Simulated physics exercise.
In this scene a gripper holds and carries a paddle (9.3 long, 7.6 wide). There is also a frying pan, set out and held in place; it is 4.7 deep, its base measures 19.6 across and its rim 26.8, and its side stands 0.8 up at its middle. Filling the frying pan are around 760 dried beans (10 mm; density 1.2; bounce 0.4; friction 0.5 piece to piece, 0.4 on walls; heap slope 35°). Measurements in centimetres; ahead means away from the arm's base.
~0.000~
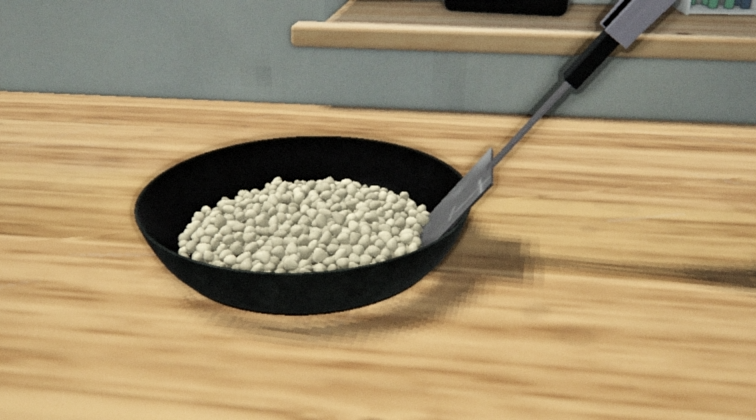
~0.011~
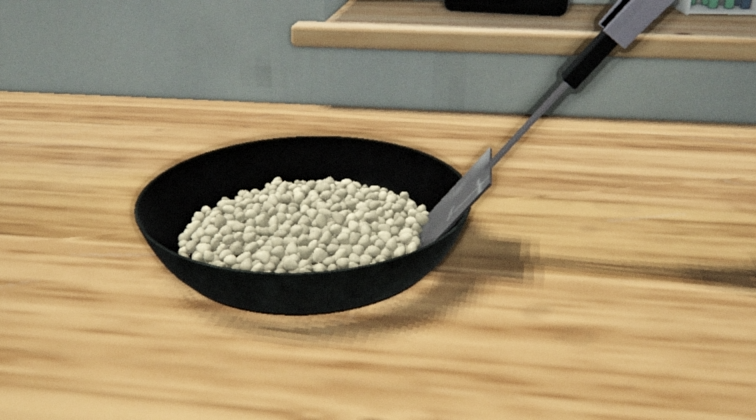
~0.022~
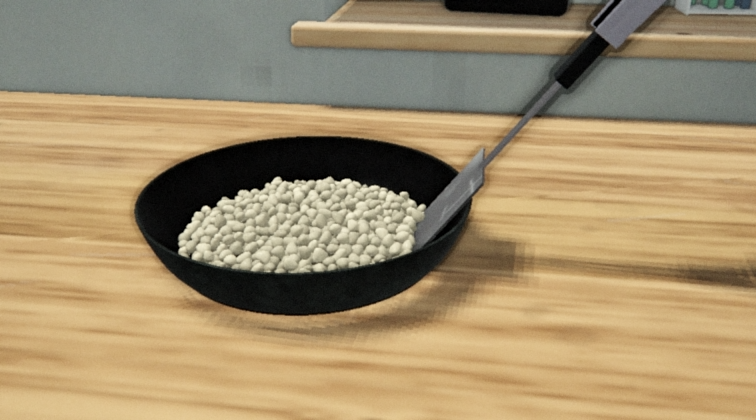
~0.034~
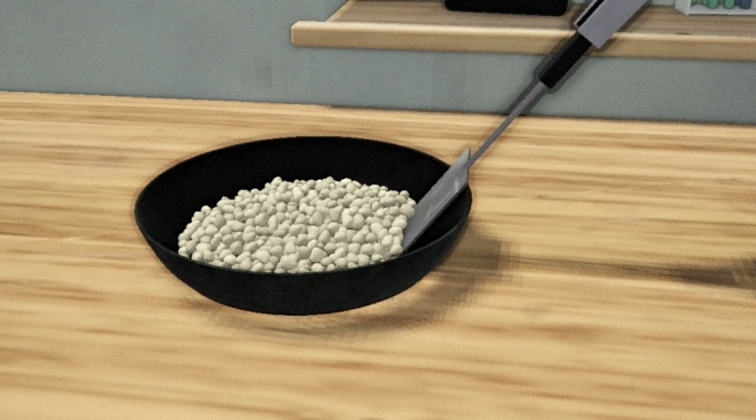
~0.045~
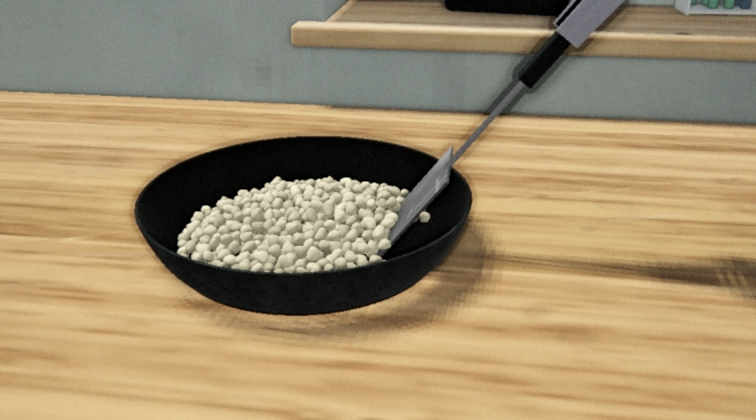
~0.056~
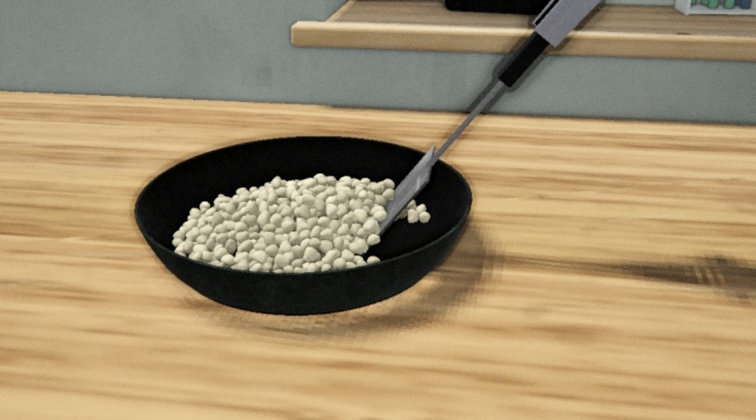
The clip opens on a black frying pan filled with pale dried beans on a wooden surface, a gray paddle resting at its right side. The paddle barely moves at first, then slides left through the pan, pushing the beans into a slightly higher heap while a few slip behind it.
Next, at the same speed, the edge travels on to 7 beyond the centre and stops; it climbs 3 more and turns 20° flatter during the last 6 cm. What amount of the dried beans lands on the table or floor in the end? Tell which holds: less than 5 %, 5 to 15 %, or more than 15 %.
What holds is 5 to 15 %.
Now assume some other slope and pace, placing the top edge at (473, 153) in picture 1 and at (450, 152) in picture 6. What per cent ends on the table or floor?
My guess would be close to 0 per cent.
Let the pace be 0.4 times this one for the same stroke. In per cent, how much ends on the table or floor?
Around 0 percent would finish on the table or floor.
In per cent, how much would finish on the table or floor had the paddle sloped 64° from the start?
My guess is close to 10 per cent.
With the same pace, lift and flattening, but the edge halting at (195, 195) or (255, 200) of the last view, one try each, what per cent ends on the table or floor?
About 20 and 5 per cent.
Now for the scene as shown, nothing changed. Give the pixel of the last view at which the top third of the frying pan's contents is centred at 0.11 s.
(280, 205).
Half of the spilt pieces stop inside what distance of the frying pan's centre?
I reckon close to 30 centimetres.
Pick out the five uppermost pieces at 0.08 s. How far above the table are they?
Somewhere around 6 centimetres high.
After 0.08 s, sloping 53°, highest piece 7 above the table; 756 in the frying pan.
After 0.11 s, sloping 48°, highest piece 8 above the table; 756 in the frying pan.
After 0.32 s, sloping 33°, highest piece 6 above the table; 681 in the frying pan, 70 on the table or floor, 5 on the blade or in flight.
After 1.37 s, sloping 33°, highest piece 5 above the table; 681 in the frying pan, 75 on the table or floor.
In the end, 681 in the frying pan, 75 on the table or floor. That is 10 % on the table or floor.
